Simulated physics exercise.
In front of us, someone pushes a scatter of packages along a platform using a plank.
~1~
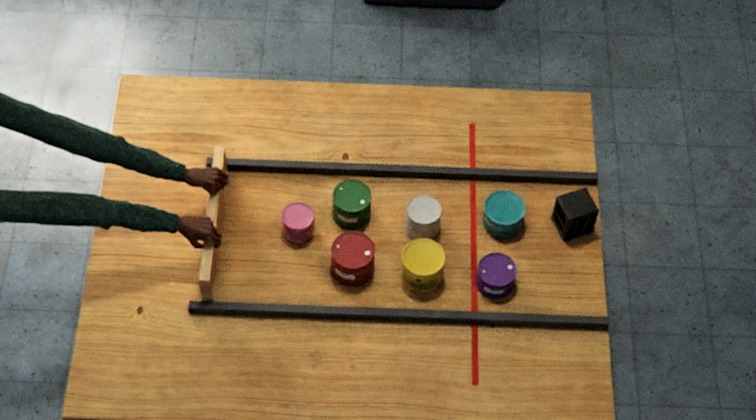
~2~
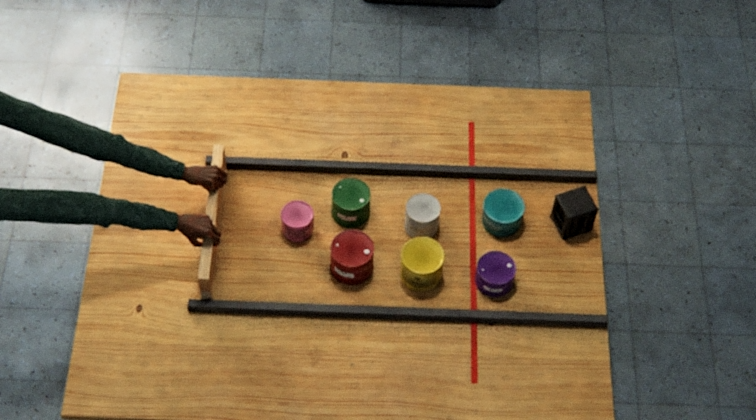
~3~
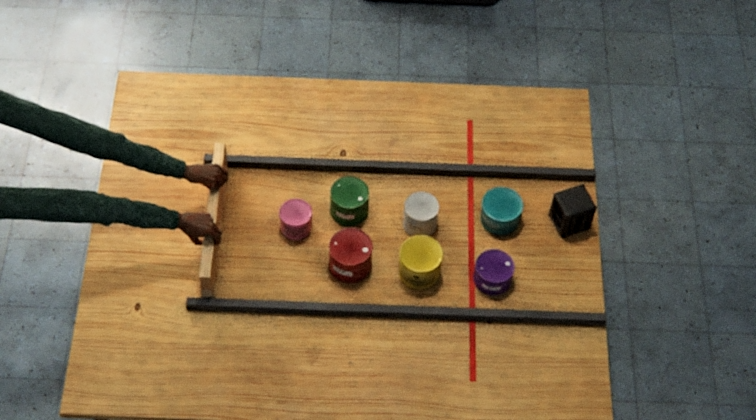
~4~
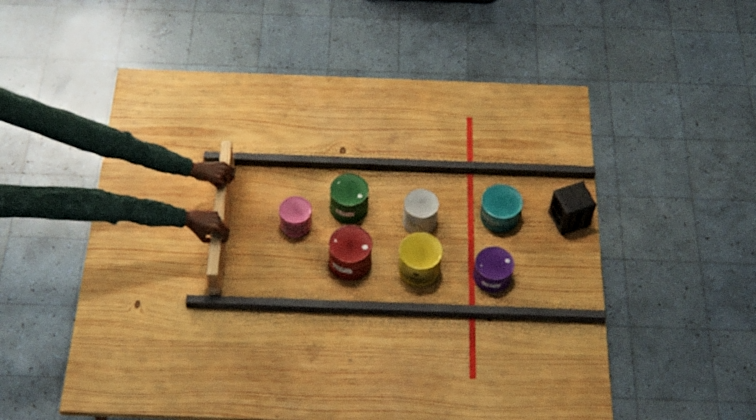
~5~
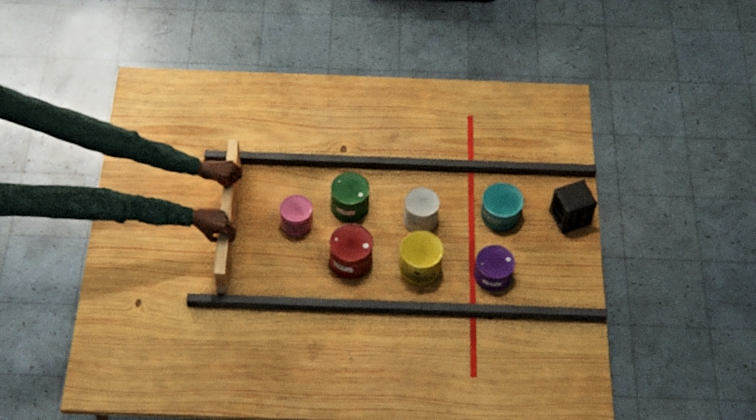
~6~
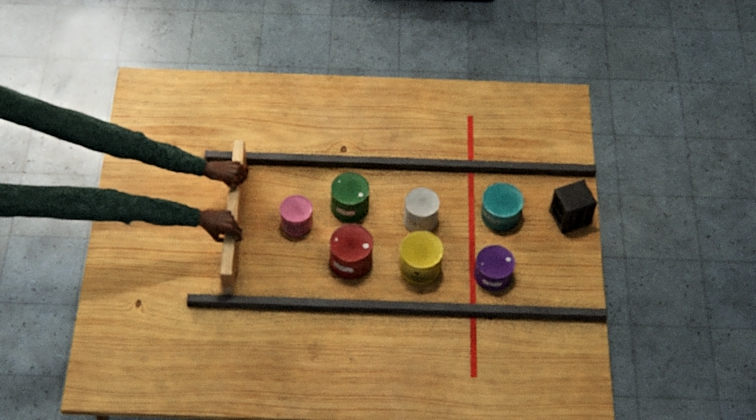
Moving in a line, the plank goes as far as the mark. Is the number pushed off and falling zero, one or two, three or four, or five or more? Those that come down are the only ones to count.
It is zero.
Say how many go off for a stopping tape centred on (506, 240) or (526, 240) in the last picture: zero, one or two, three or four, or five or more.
Count per tape, in the order given: One or two, then one to two.
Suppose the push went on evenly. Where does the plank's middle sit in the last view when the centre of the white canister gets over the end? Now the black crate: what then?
White canister: (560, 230); black crate: (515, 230).
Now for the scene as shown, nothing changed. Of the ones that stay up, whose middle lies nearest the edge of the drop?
The black crate ends up foremost.
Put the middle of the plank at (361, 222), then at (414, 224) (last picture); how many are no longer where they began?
So 4, and at the other place 6.
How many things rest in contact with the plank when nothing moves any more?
The count in contact is 3.
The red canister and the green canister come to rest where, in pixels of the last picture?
Red canister: (495, 256); green canister: (491, 184).
Soon after, none off yet; black crate at rest near (573, 207); turquoise pail at rest near (502, 207); purple canister at rest near (494, 268).
Then, none off yet; black crate at rest near (573, 207); turquoise pail moved a little near (510, 206); purple canister moved about its own width near (532, 273).
At rest, the number that fall off is zero.
